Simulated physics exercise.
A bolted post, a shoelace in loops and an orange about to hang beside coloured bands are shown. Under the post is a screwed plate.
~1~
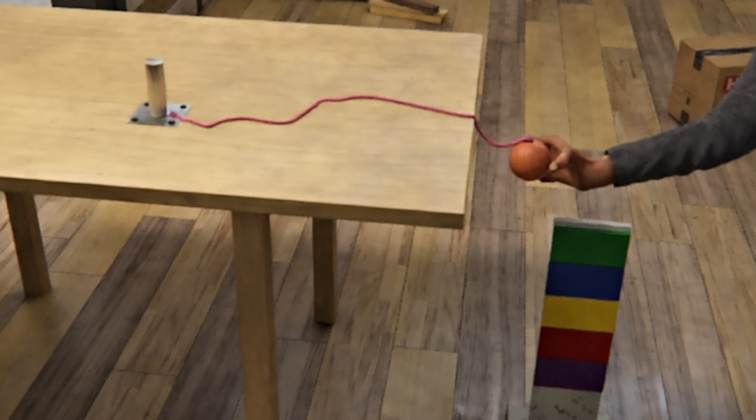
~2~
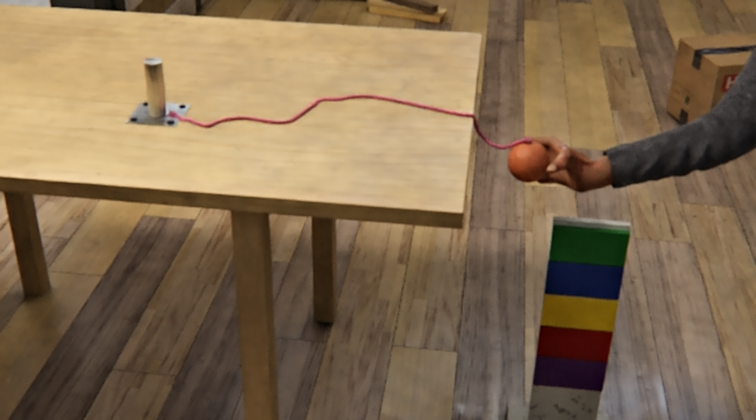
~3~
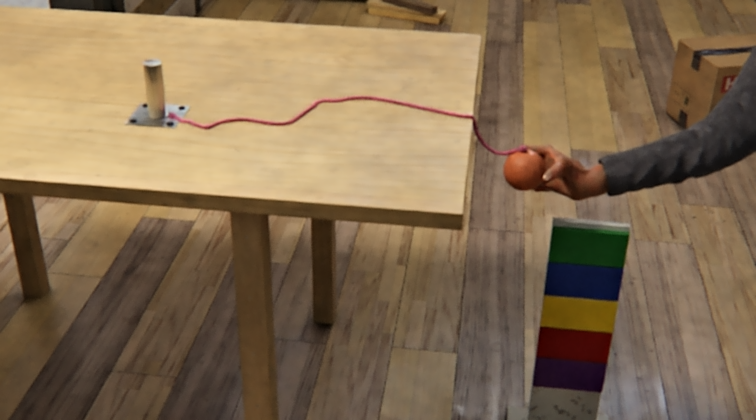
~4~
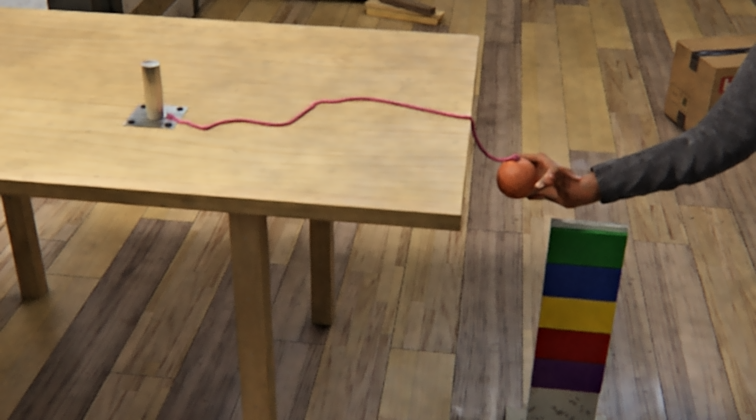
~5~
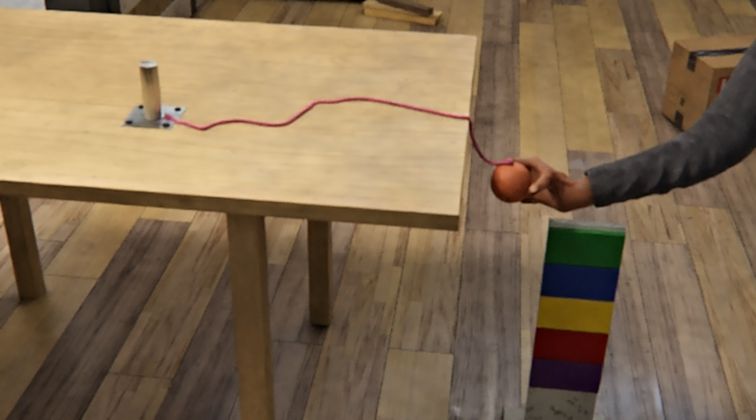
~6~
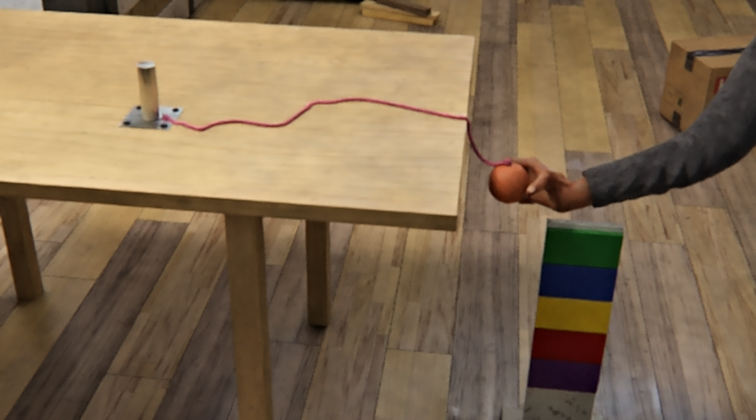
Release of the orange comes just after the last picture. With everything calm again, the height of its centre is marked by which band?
By the blue band.
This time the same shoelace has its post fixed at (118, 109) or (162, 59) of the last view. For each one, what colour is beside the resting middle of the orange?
Case by case: Green, then green.
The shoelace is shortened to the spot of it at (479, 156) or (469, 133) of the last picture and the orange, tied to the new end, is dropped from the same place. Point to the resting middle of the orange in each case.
Roughly (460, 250), (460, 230).
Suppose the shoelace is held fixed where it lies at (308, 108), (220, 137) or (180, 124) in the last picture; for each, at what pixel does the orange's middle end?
Result per try (px, approx.): (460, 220); (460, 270); (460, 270).
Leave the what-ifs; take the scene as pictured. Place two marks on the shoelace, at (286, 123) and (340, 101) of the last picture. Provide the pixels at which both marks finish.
Around (321, 122); the other one around (407, 124).
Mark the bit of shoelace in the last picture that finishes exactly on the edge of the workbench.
Pixel (399, 106) or thereabouts.
A little later, orange near (492, 270); level with blue.
Next, orange near (425, 265); level with blue.
Later still, orange near (463, 277); level with blue.
When it is over, orange near (460, 278); level with blue. Its middle rests at the blue band.
